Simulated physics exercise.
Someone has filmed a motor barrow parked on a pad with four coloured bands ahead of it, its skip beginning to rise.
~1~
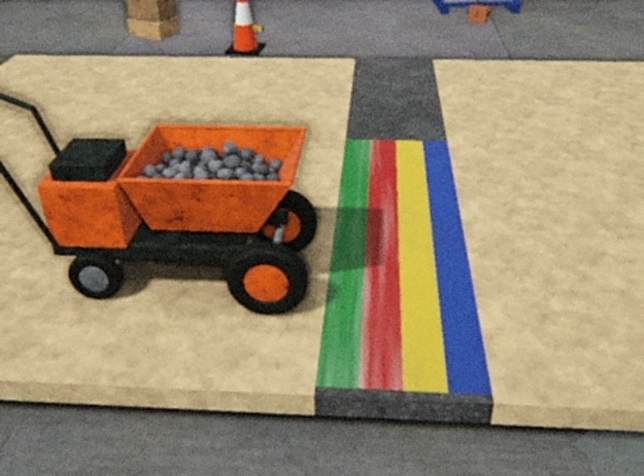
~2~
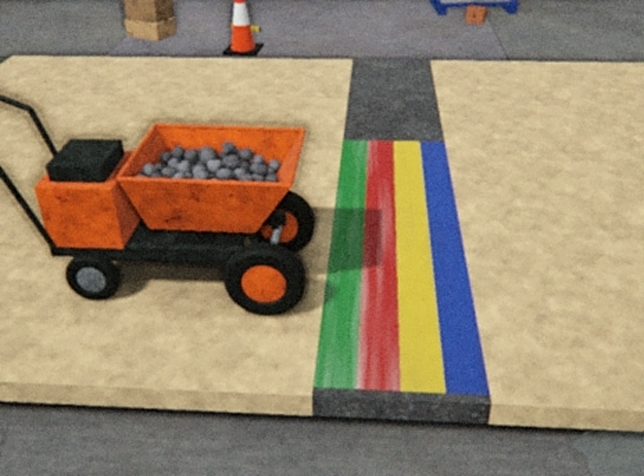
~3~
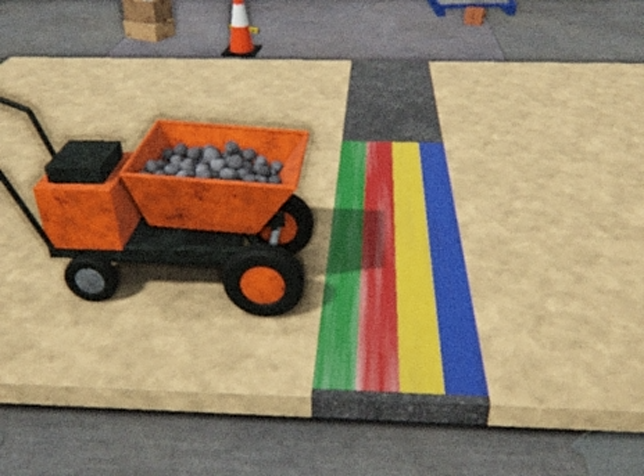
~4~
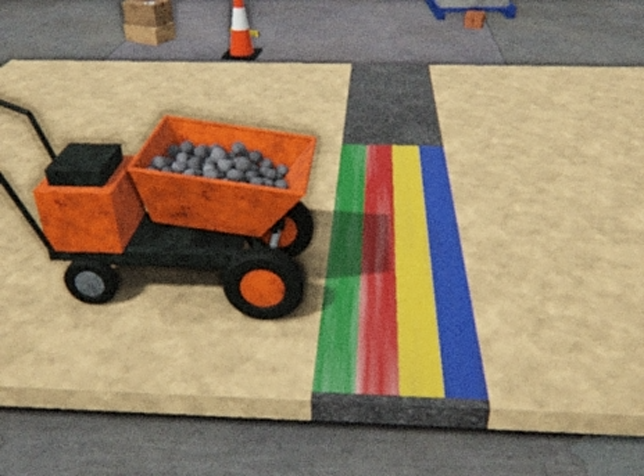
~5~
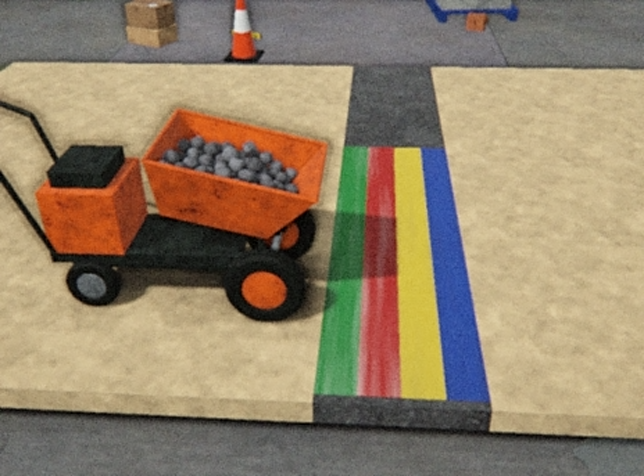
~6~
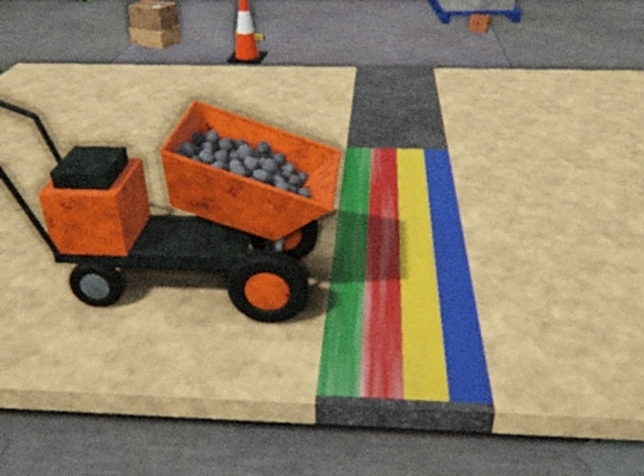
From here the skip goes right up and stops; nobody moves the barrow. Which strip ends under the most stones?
Most covered: The yellow band.
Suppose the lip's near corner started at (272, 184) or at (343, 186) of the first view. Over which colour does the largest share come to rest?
The first try: The red strip. The second: The strip in blue.
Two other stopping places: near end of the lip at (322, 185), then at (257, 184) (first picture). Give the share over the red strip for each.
Near 0 % and 40 %.
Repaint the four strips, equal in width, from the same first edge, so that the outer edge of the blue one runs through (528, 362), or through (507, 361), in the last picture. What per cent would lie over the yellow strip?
In turn 30 and 40 in a hundred.
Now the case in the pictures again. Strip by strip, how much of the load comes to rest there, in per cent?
Green strip: 5 %, red strip: 20 %, yellow strip: 40 %, blue strip: 20 %.
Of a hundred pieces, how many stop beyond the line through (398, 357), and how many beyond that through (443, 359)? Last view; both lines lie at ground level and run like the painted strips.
About 70 and 30 per cent.
Soon after the last picture, skip tipped steeply; all in the skip.
A little later, skip tipped steeply; most in the skip; a stray few over the red strip; a small part over the yellow strip; a stray few falling.
Later still, skip tipped right over; about a third in the skip; a stray few over the green strip; a small part over the red strip; about a third over the yellow strip; about a quarter over the blue strip; a small part off the paint.
By the end, skip tipped right over; a small part in the skip; a stray few over the green strip; about a quarter over the red strip; about a third over the yellow strip; about a quarter over the blue strip; a small part off the paint.
